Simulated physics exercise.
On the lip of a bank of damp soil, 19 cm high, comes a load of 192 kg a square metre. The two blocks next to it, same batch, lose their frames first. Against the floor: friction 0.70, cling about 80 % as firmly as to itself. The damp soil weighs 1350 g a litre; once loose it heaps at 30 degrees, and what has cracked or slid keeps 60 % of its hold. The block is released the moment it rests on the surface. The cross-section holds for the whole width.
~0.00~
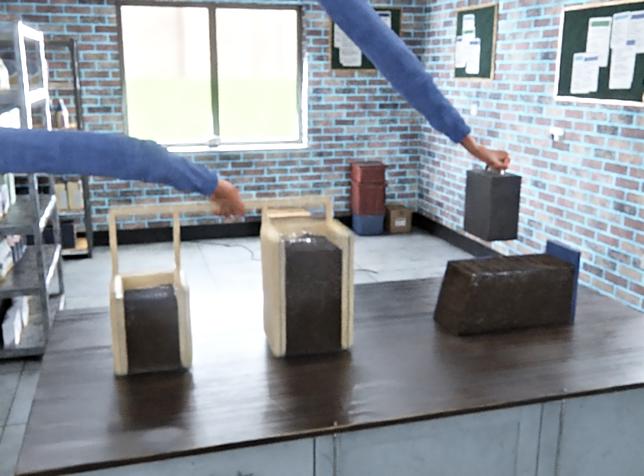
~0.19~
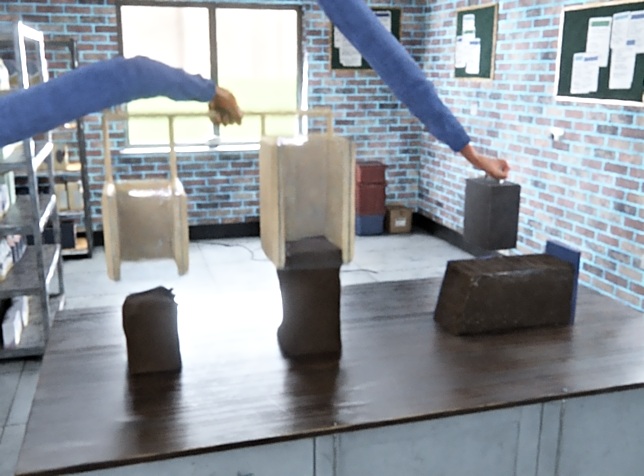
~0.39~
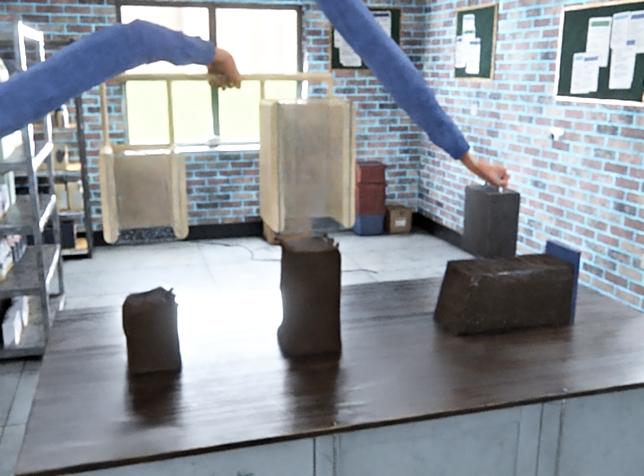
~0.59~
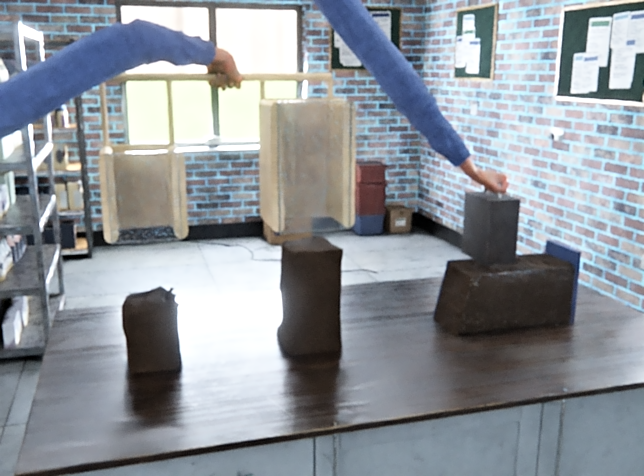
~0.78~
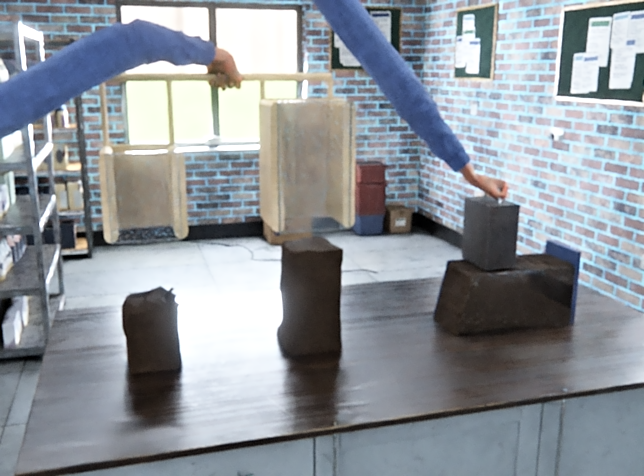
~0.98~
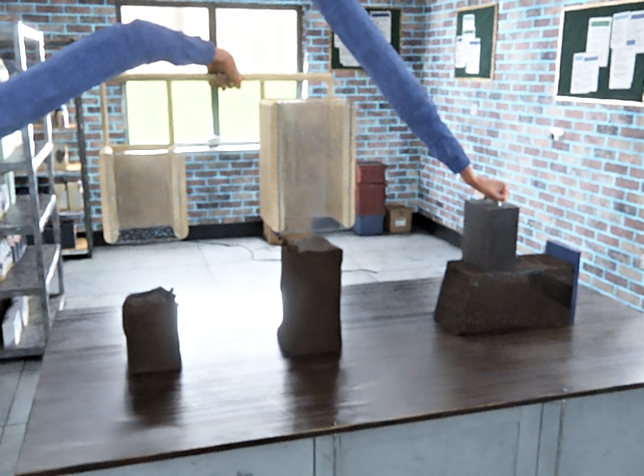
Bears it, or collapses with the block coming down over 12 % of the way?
It bears.
After 1.13 s, the block is down by 1 % of the bank's height and stands upright.
After 1.31 s, the block is down by 1 % of the bank's height and stands upright.
After 1.48 s, the block is down by 1 % of the bank's height and stands upright.
After 1.66 s, the block is down by 1 % of the bank's height and stands upright.
After 2.25 s, the block is down by 1 % of the bank's height and stands upright.
